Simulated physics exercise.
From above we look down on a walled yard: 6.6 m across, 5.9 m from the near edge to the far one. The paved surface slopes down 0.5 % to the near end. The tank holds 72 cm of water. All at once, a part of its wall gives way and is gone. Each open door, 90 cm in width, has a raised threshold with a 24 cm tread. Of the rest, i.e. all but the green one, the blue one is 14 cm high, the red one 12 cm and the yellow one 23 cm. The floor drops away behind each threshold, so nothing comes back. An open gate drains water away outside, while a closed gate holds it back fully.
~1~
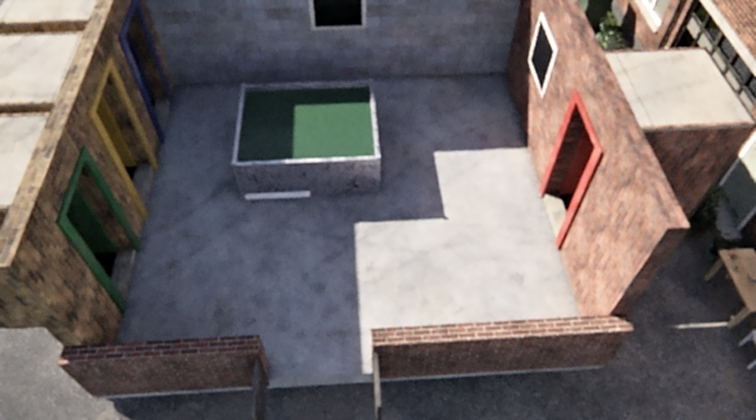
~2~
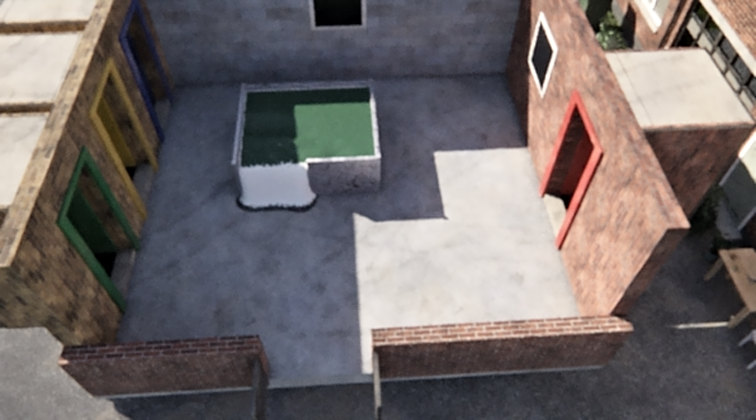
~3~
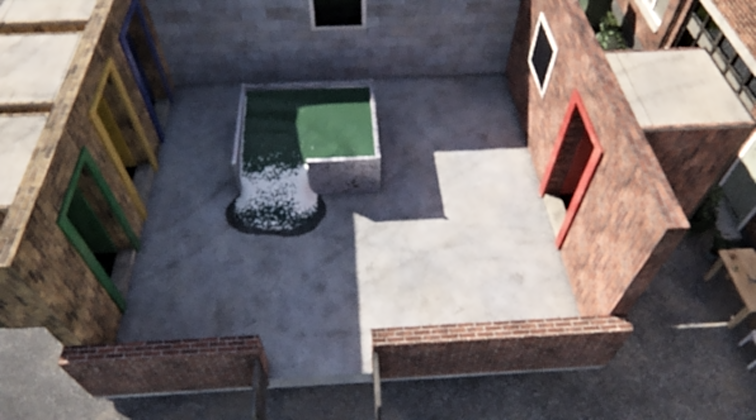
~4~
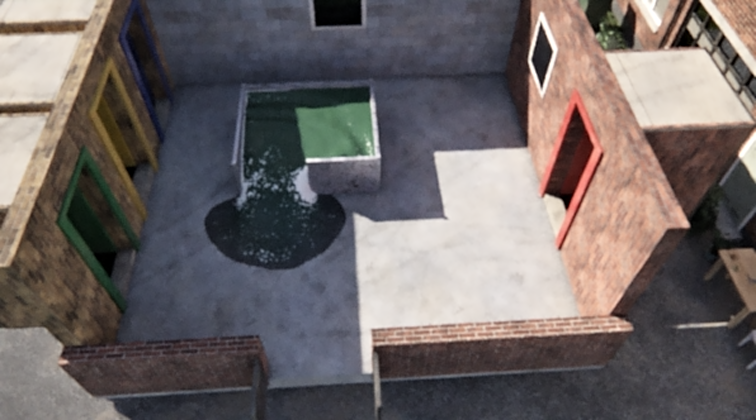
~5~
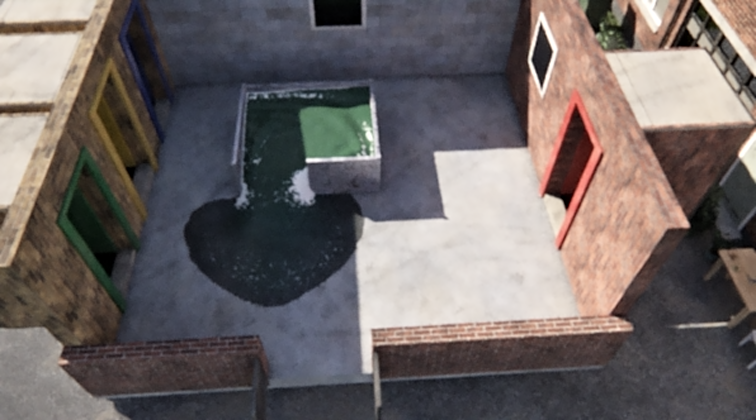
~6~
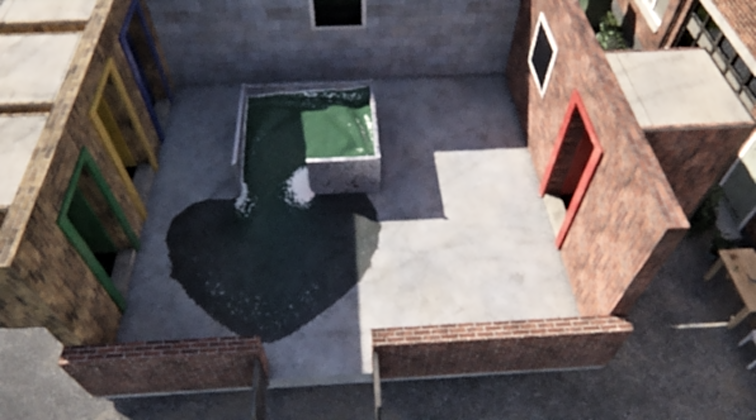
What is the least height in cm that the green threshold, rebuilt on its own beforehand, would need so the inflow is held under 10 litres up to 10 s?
Around 19 cm would be enough.
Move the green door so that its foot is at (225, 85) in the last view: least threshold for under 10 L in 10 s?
Roughly 7.5 cm, give or take.
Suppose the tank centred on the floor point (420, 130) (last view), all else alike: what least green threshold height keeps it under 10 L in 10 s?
Near 6.0 cm.
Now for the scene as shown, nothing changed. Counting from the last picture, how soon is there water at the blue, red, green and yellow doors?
Front arrival: Blue 3.8 seconds, red 3.6 seconds, green 0.4 seconds, yellow 1.6 seconds.
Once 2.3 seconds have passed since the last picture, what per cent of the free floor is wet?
Roughly 35 percent of the floor is wet.
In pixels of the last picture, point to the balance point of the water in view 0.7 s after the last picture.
The water's centre is at about (296, 187).
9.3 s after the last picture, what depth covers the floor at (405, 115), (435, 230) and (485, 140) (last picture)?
First spot about 3 cm, second about 2 cm, third about 2 cm.
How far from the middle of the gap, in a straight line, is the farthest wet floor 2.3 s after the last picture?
5.2 m.
Then, 0.7 s after the last picture water covers 30 % of the floor, deepest (42 cm) near (269, 199); 8 cm at the green door, 0 litres in over its 12 cm threshold.
Then, 2.3 s after the last picture water covers 35 % of the floor, deepest (27 cm) near (235, 328); 22 cm at the green door, 25 litres in over its 12 cm threshold.
Then, 9.3 s after the last picture water covers 95 % of the floor, deepest (9 cm) near (110, 371); 7 cm at the green door, 65 litres in over its 12 cm threshold.
At the green door as built, the water peaked near 22 cm, 2.3 s after the last picture.
Run again over the same 10 s with other heights there, 17 litres in over 17 cm, 1 litre over 23.5 cm. The limit of 10 litres is kept from about 19 cm up.
